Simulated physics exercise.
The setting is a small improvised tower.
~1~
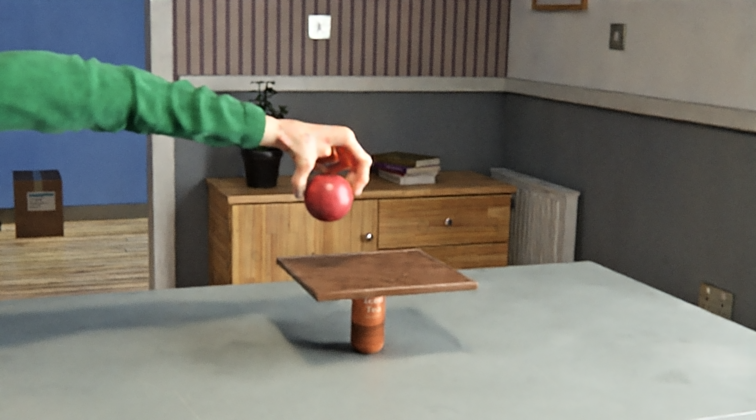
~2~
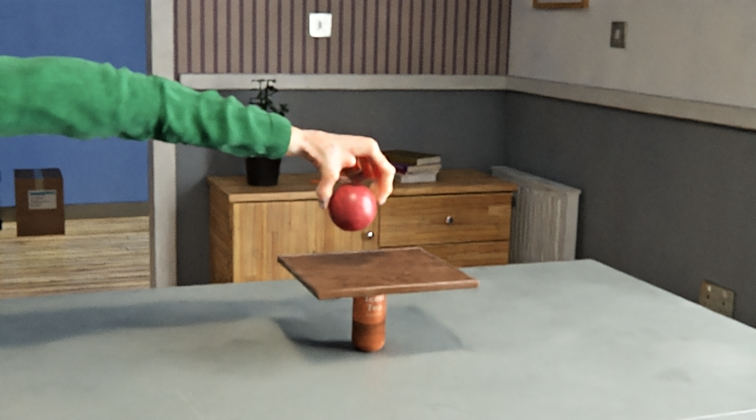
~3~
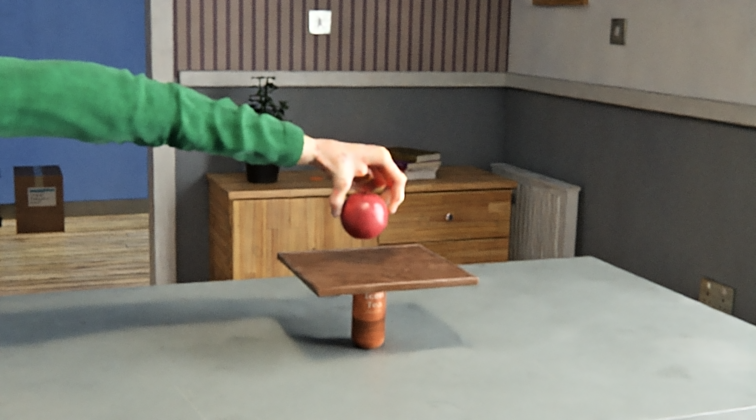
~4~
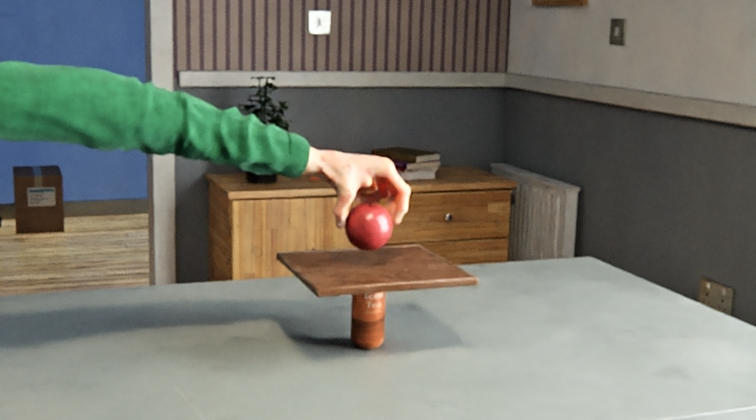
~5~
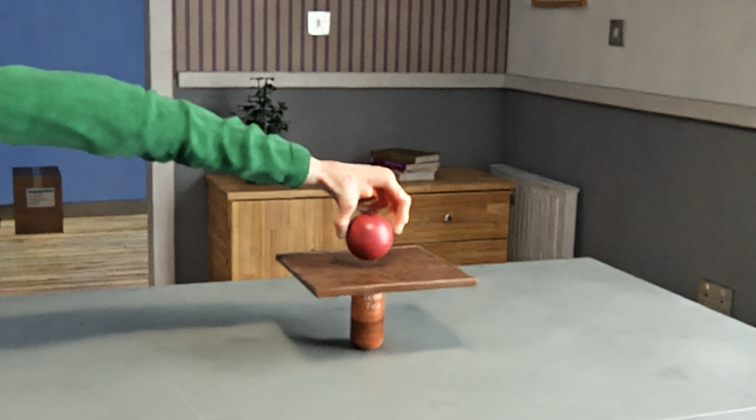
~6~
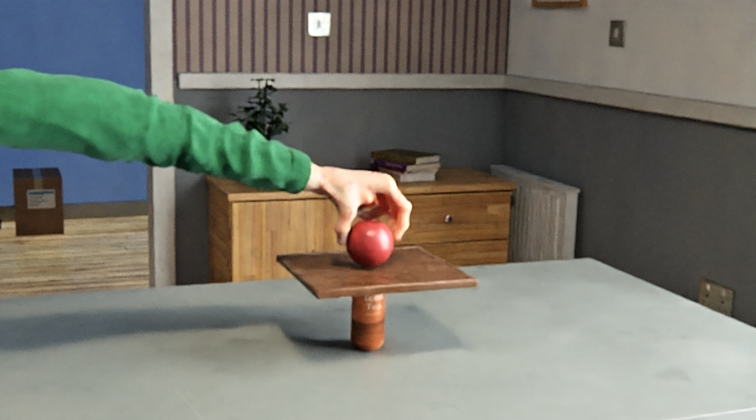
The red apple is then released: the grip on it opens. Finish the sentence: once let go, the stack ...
Once let go, the stack stays put.
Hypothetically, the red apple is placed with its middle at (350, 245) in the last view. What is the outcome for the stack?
Stands.
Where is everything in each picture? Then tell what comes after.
In the first picture, on its way; red apple (328, 198); brown lid (373, 273).
In the second picture, on its way; red apple (352, 207); brown lid (374, 271).
In the third picture, on its way; red apple (364, 216); brown lid (374, 268).
In the fourth picture, on its way; red apple (368, 227); brown lid (373, 268).
In the fifth picture, on its way; red apple (369, 237); brown lid (373, 269).
In the sixth picture, set down, still held; red apple (370, 243); brown lid (373, 270).
Then, 0.20 s after the last picture, nothing has stirred.
Then, 0.70 s after the last picture, red apple resting near (370, 244).
At rest, all 3 in place. Seen from the same camera at the end, red apple near (370, 244). The stack stays up.
